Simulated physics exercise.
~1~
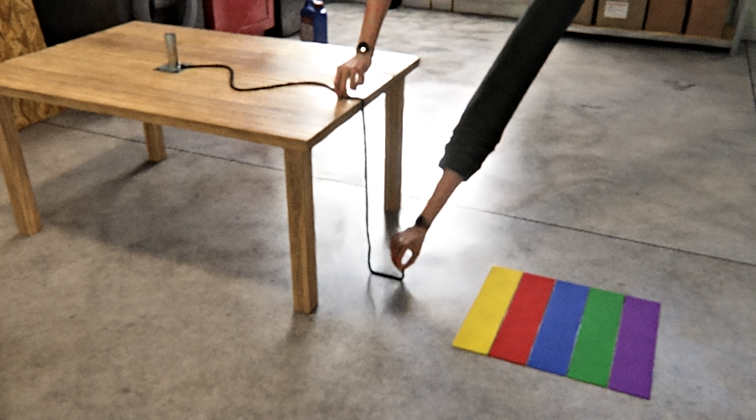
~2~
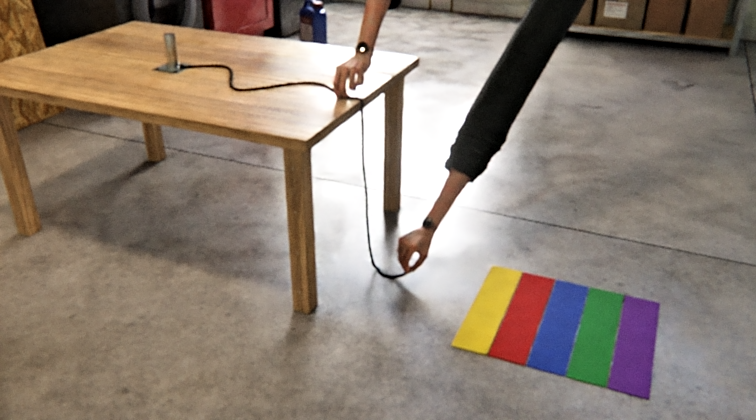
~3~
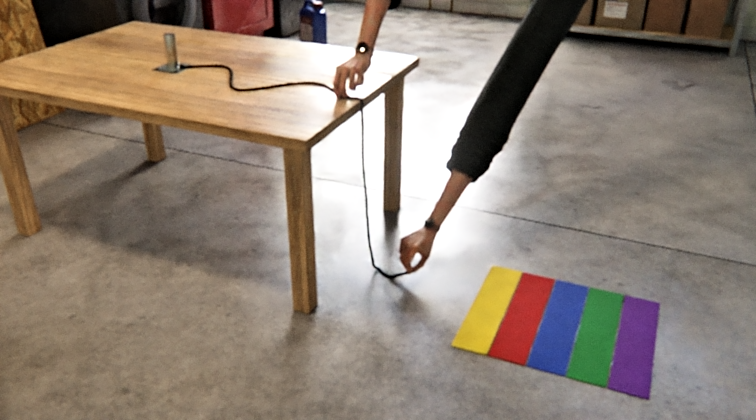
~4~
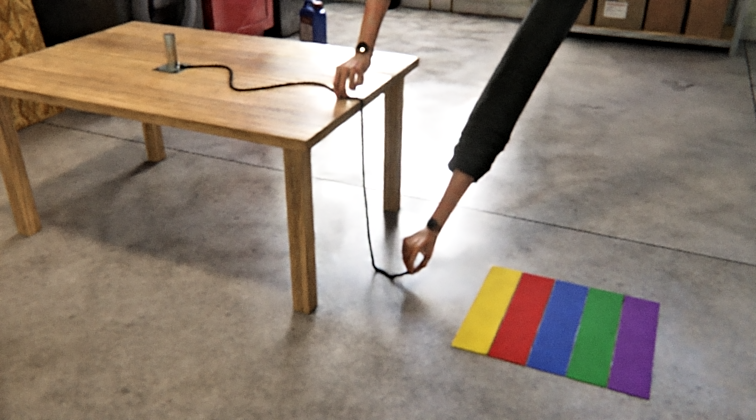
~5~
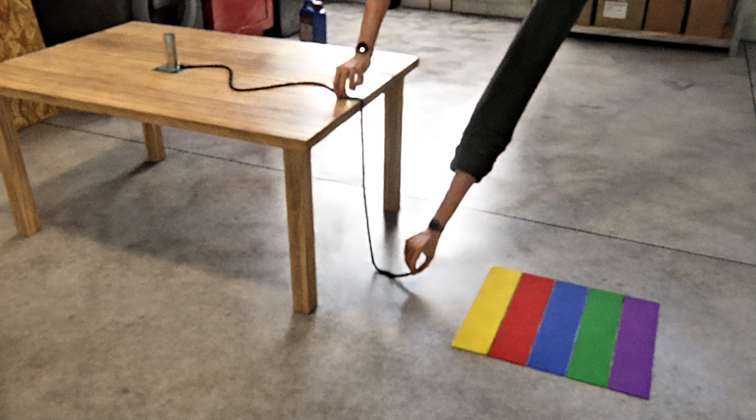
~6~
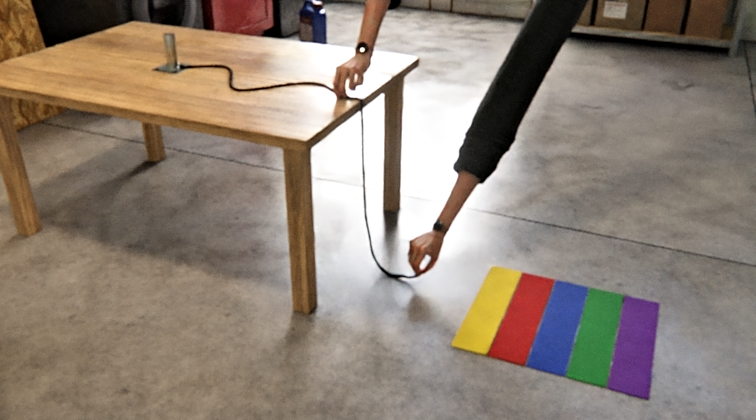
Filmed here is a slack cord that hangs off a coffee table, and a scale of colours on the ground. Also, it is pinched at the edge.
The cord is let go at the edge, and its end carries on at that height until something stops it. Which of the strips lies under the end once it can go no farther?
The green one.
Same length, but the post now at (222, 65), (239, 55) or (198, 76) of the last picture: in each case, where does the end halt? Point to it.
Going through them in sequence: (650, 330), (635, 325) and finally (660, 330).
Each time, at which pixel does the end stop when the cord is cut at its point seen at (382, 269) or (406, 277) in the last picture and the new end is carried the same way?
Try 1: (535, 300); try 2: (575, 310).
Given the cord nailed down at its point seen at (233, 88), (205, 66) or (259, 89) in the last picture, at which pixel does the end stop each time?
(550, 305), (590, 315), (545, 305).
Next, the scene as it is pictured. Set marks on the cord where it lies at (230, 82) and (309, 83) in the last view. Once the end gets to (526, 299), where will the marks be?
They go to (259, 83) and to (349, 98).
Soon after, end near (526, 299); over red.
Then, end near (573, 310); over blue.
At full stretch, end near (602, 317); over green. It gets as far as the green strip.
